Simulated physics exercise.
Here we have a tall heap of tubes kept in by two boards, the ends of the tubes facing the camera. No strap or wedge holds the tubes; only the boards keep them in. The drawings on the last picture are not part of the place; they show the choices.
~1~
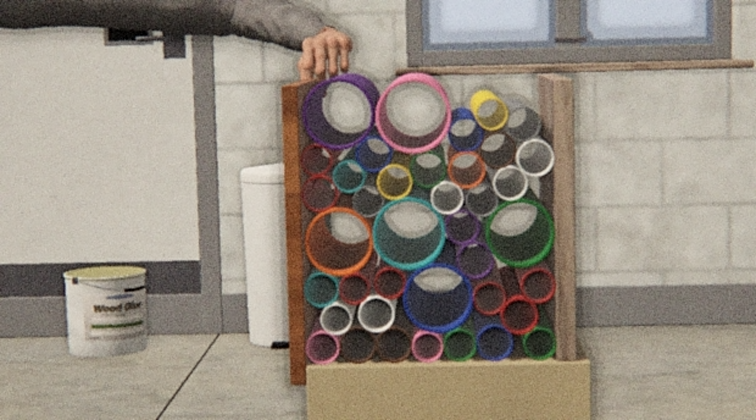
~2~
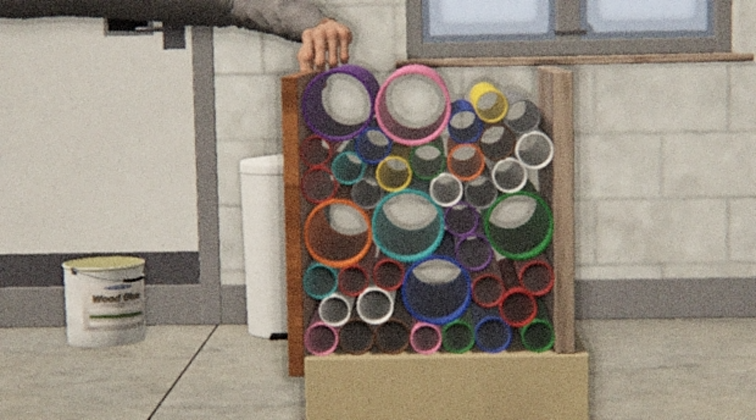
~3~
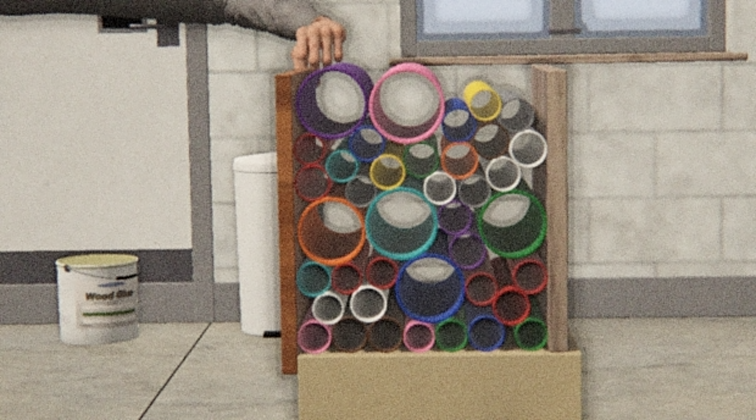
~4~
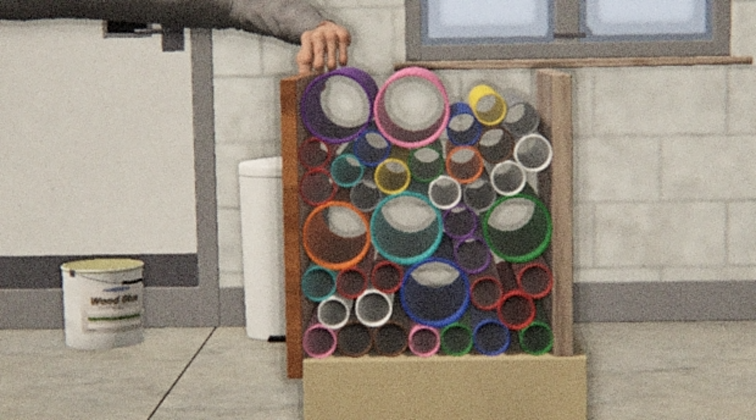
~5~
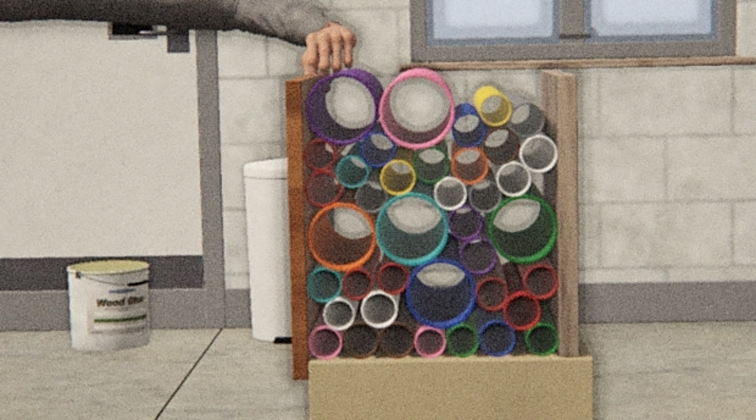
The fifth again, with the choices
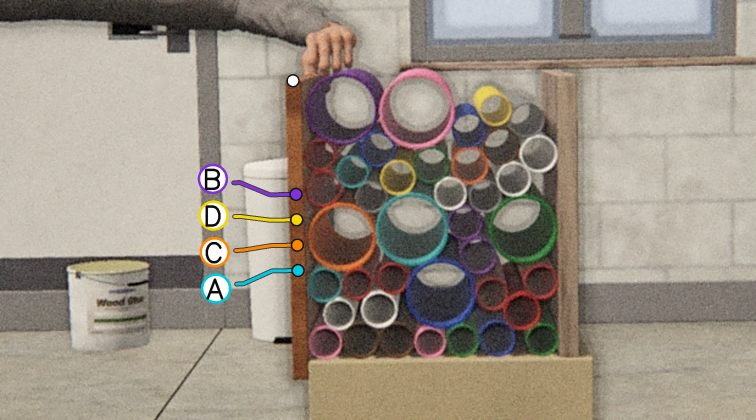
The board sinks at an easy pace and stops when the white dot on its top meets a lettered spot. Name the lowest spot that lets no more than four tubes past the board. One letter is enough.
No lower than B.
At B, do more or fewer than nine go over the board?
At B, fewer than nine.
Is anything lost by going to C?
Yes, at C.
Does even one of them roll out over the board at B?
Yes.
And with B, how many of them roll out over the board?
The count is two.
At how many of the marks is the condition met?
One of them.
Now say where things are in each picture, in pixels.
The first frame shows a pink tube (323, 348); a blue tube (495, 343); a turquoise tube (322, 290).
The second frame shows a turquoise tube (321, 281); an orange tube (338, 233).
The third frame shows a purple tube (455, 218); a turquoise tube (342, 166).
The fourth frame shows an orange tube (465, 165); a brown tube (496, 145).
The fifth frame shows side board (310, 214); a pink tube (326, 343); a blue tube (497, 339).
On the marked copy, A at (298, 271); B at (296, 194); C at (298, 245); D at (297, 219); the white dot at (293, 81).
Taking B. A third of the way, top of the board (303, 134).
Two thirds of the way, top of the board (305, 193).
When it is over, top of the board (305, 194), two out over the board.
As for the rest, A more than four out over the board; C more than four out over the board; D more than four out over the board.
